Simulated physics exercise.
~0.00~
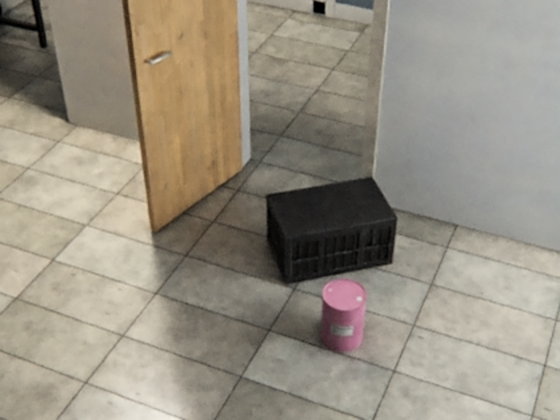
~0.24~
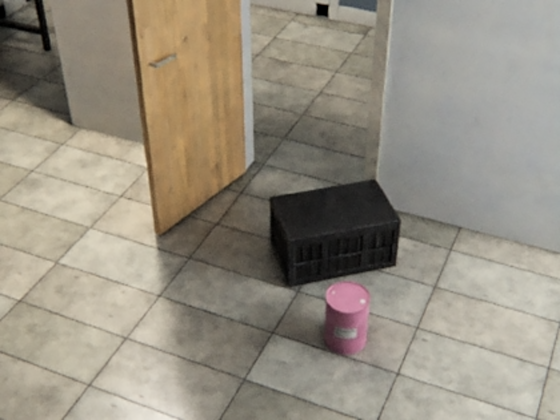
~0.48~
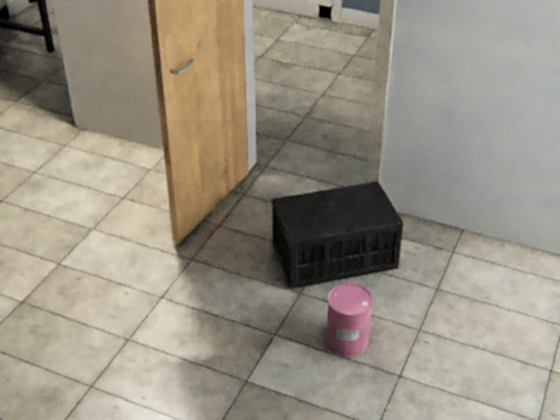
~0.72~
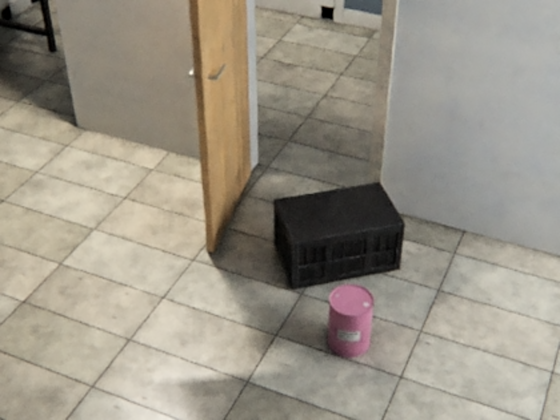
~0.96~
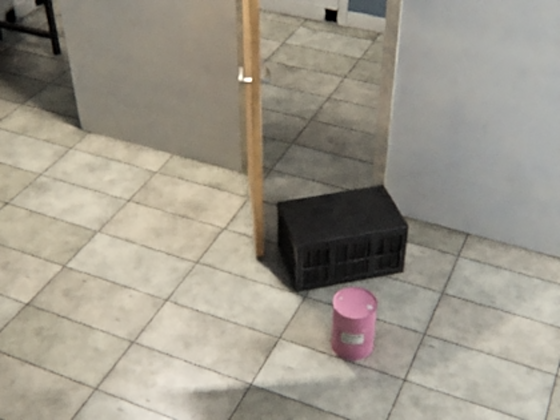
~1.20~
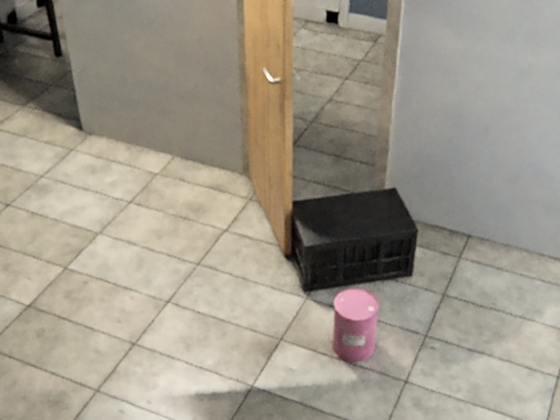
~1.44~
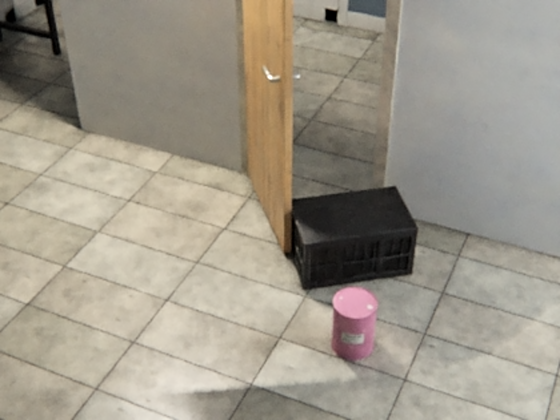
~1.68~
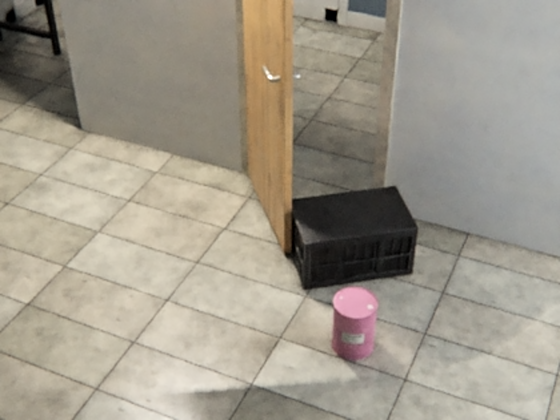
Wooden door swinging rightward toward a black crate, nudging it slightly right and stopping still ajar, with a pink canister standing nearby.
